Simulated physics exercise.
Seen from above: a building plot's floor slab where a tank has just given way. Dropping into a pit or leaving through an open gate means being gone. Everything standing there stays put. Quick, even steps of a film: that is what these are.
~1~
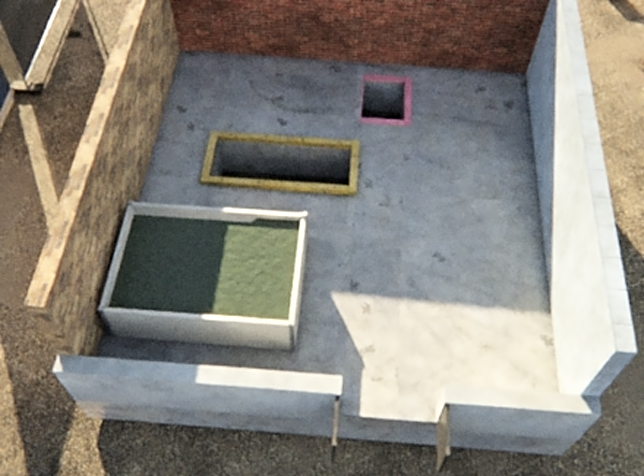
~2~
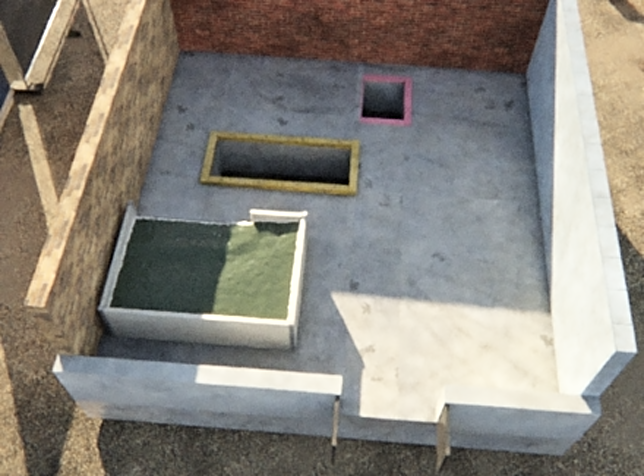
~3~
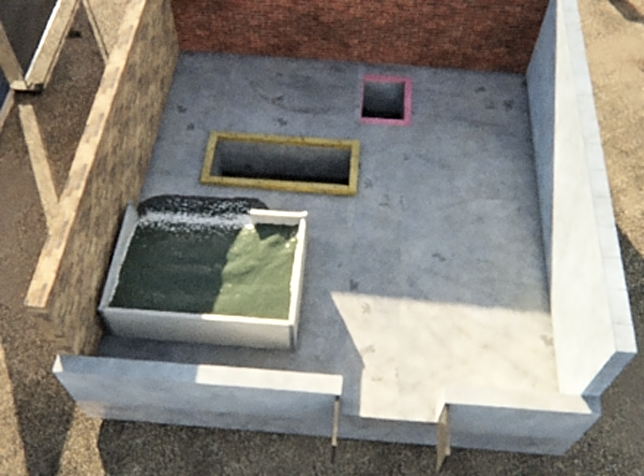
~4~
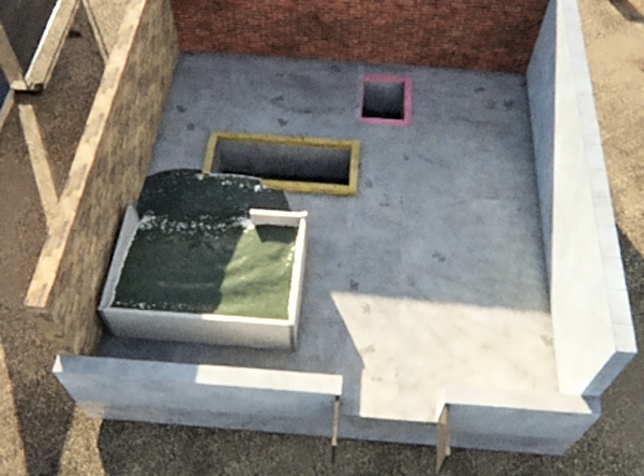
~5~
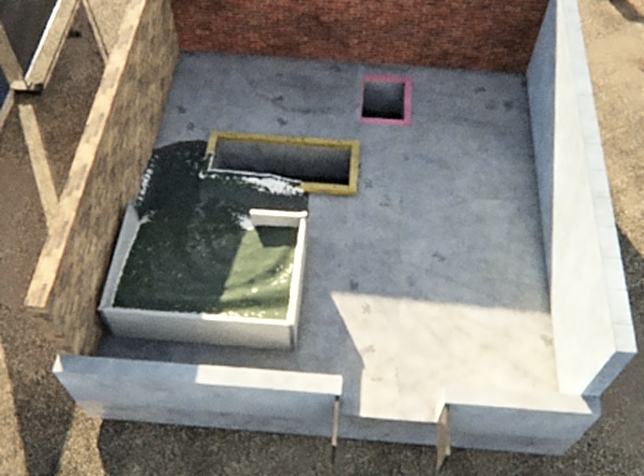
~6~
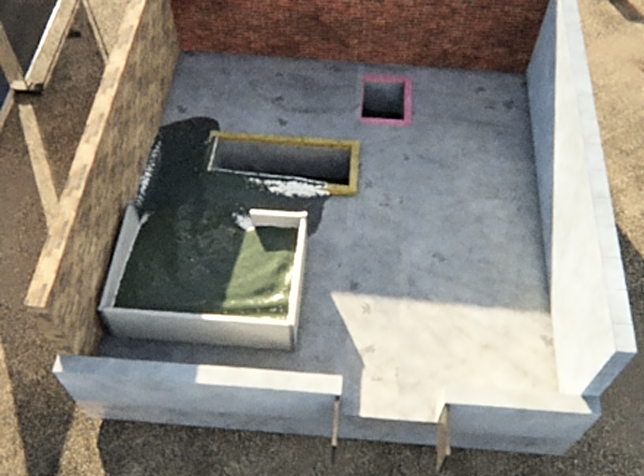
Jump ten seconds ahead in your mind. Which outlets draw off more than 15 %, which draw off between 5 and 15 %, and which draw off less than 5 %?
It goes like this: The gate draws off less than 5 %; the pink pit draws off more than 15 %; the yellow pit draws off more than 15 %.
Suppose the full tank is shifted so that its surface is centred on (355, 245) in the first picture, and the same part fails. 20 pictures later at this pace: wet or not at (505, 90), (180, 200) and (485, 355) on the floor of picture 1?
In sequence: Inundated, next inundated, then unflooded.
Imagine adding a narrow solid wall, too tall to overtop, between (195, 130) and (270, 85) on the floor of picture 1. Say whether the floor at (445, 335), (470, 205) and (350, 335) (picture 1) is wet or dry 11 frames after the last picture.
In the order given, the spots are spared, spared and spared.
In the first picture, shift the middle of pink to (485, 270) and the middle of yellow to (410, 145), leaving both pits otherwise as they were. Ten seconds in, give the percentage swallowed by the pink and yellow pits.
Split: Pink 12 %, yellow 10 %.
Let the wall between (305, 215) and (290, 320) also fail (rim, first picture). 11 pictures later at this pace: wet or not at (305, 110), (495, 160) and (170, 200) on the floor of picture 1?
Unsoaked, then soaked, then unsoaked.
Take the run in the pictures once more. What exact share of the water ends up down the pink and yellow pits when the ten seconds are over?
About 22 percent for the first and about 26 percent for the second.
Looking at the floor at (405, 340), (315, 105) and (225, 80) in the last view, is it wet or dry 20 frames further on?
First spared, then swamped, then swamped.
A moment on, water covers 20 % of the floor; the gate 0 %, the pink pit 0 %, the yellow pit 11 %.
Next, water covers 25 % of the floor; the gate 0 %, the pink pit 0 %, the yellow pit 18 %.
Then, water covers 45 % of the floor; the gate 0 %, the pink pit 3 %, the yellow pit 23 %.
Later, water covers 75 % of the floor; the gate 0 %, the pink pit 13 %, the yellow pit 26 %.
In the end, water covers 85 % of the floor; the gate 0 %, the pink pit 22 %, the yellow pit 26 %.
